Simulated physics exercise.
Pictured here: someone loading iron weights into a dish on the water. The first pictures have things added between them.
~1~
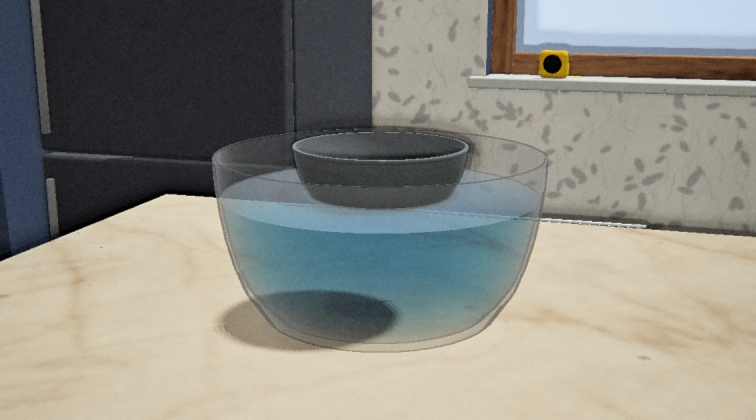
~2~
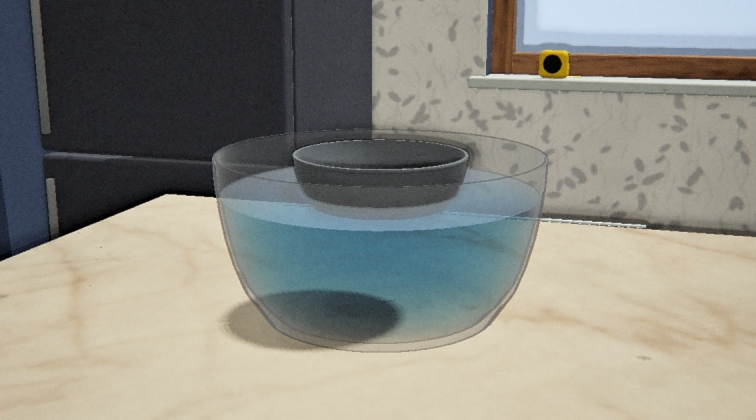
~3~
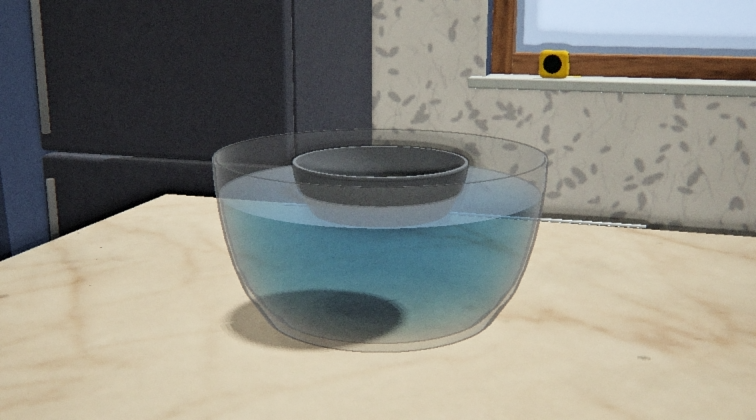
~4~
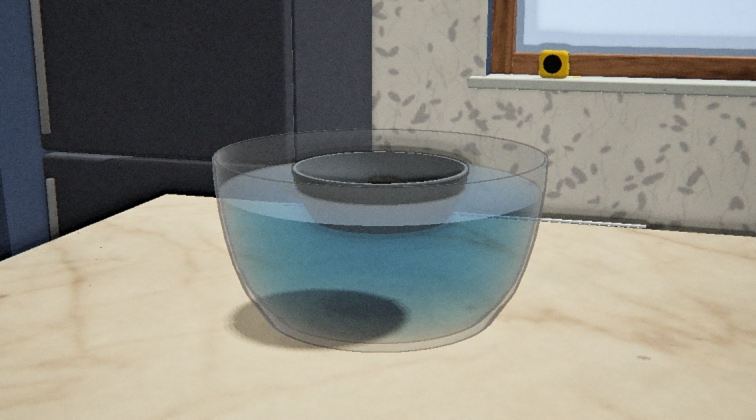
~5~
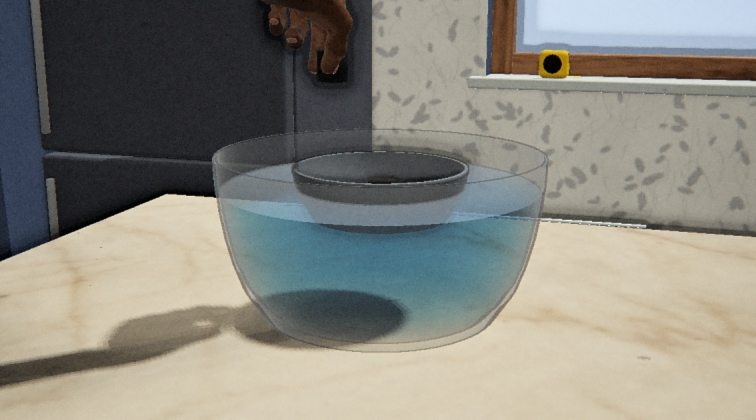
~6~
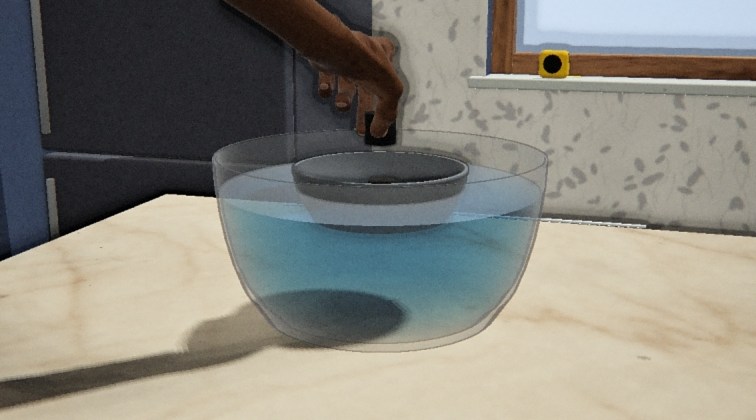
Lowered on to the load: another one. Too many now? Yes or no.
No.
Shortly, the iron weight is in and the dish dips.
Then, it steadies; about a fifth of its side above the surface.
At the finish, the dish floats; about a fifth of its side above the surface.
